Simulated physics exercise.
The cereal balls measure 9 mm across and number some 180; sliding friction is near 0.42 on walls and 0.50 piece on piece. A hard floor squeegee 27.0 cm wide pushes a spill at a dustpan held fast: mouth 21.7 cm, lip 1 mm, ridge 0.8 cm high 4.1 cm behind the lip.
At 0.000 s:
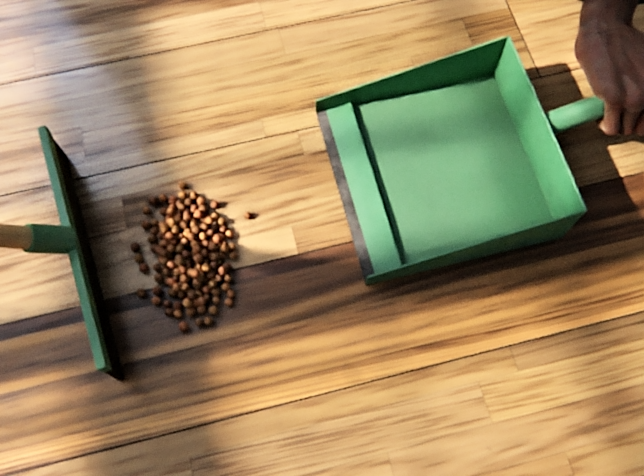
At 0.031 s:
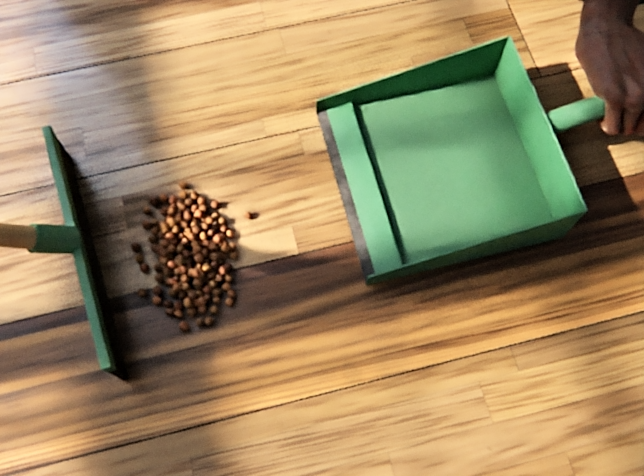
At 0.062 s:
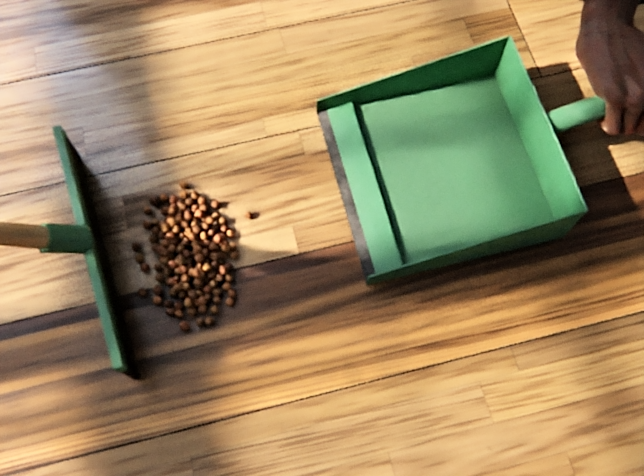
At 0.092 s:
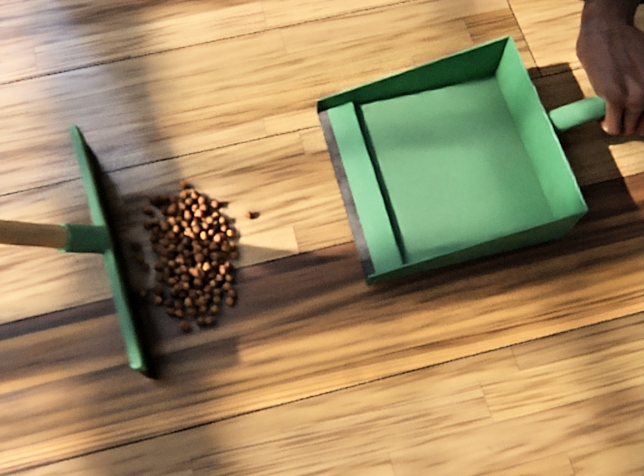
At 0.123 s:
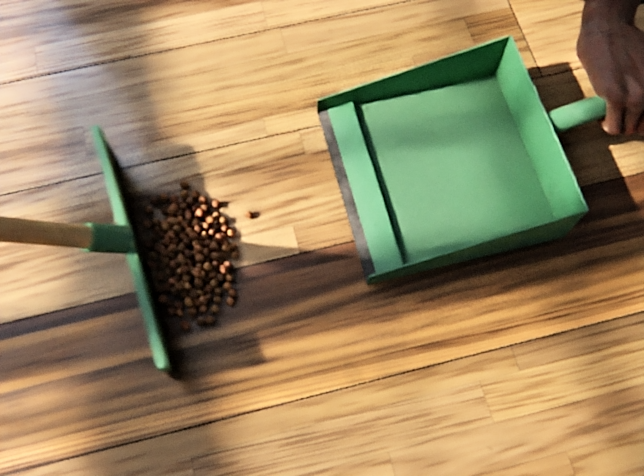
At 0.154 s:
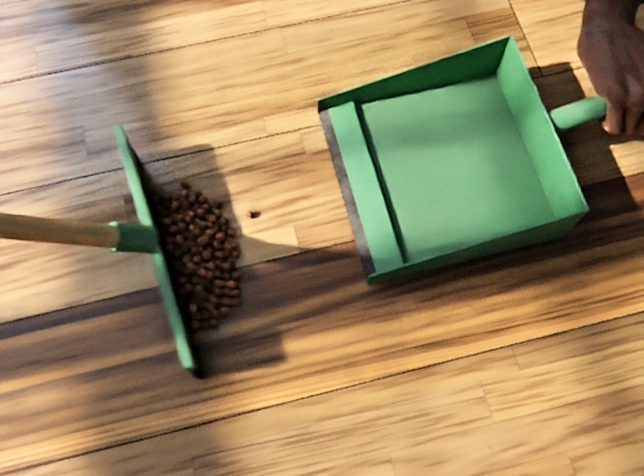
The clip opens on a heap of small brown balls lying on a wooden floor between a green blade on a pole and a green dustpan gripped by a hand at right. The blade slides rightward toward the heap, meets its left edge and pushes the balls slightly closer together, while the dustpan stays still.
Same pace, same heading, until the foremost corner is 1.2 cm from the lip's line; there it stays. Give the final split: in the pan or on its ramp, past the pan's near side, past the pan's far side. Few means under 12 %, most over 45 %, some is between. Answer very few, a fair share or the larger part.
Pan a fair share, near side a fair share, far side very few.
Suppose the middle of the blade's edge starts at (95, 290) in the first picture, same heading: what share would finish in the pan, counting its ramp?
About 35 per cent.
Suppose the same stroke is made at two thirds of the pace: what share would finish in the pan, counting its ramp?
Then about 30 per cent.
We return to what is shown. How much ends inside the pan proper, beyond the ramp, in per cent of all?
Roughly 5 per cent.
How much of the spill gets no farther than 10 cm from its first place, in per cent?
About 0 per cent.
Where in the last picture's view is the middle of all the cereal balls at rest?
At about (362, 234).
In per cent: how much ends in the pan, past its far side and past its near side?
Pan 40; near side 20; far side 0.
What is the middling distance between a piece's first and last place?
Roughly 18 cm.
Then, at 0.29 s, middle of the blade 10 cm from the lip; 0 % over the lip, far side 0 %, near side 10 %.
Then, at 0.37 s, middle of the blade 5 cm from the lip; 0 % over the lip, far side 0 %, near side 15 %.
Then, at 0.60 s, middle of the blade 3 cm from the lip; 40 % over the lip, far side 0 %, near side 20 %.
By 1.1 s all is still; pan 40 %, near side 20 %, far side 0 %, in front of the lip or behind the blade 40 %.
